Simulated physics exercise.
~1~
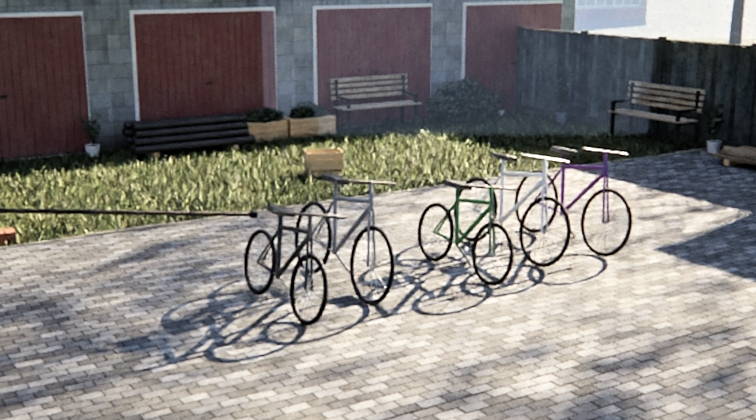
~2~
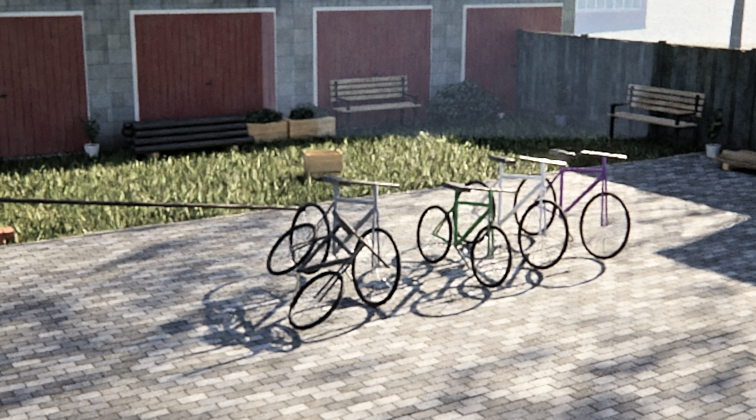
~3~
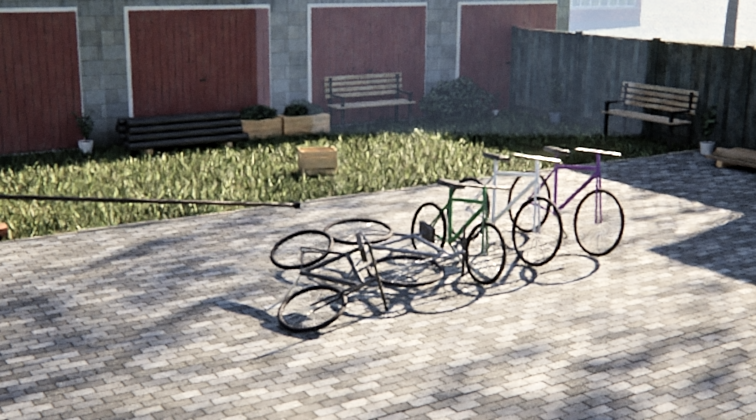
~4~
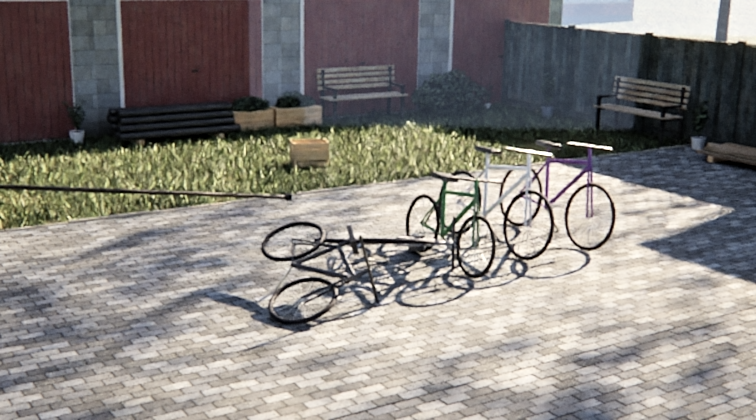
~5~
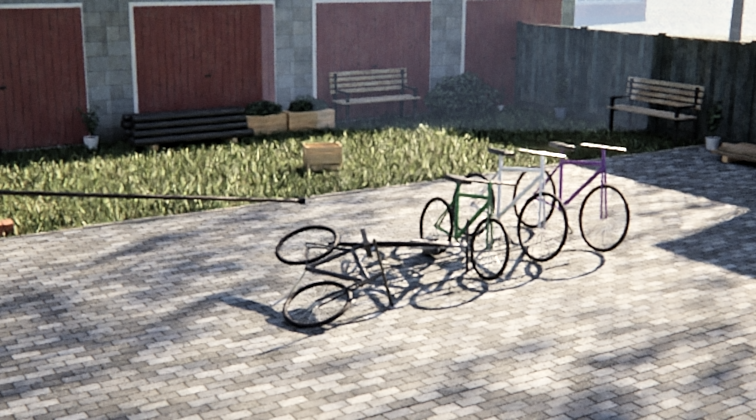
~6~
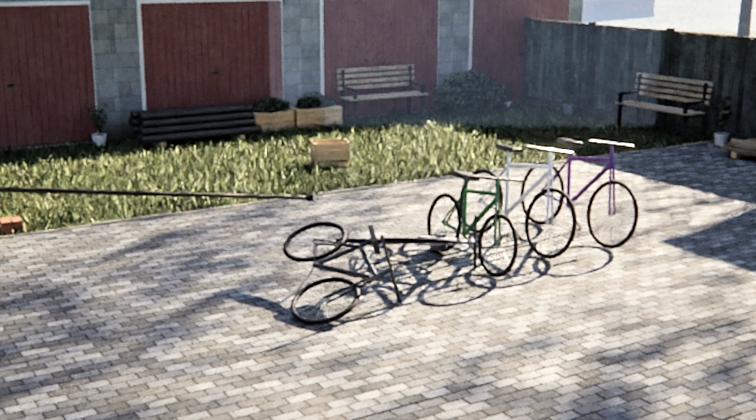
The video shows a row of five bicycles on a paved yard as a dark pole moves right at the first, which tips onto its neighbour so that both topple and end lying tangled on the paving, while the green, white and purple bicycles stay standing.
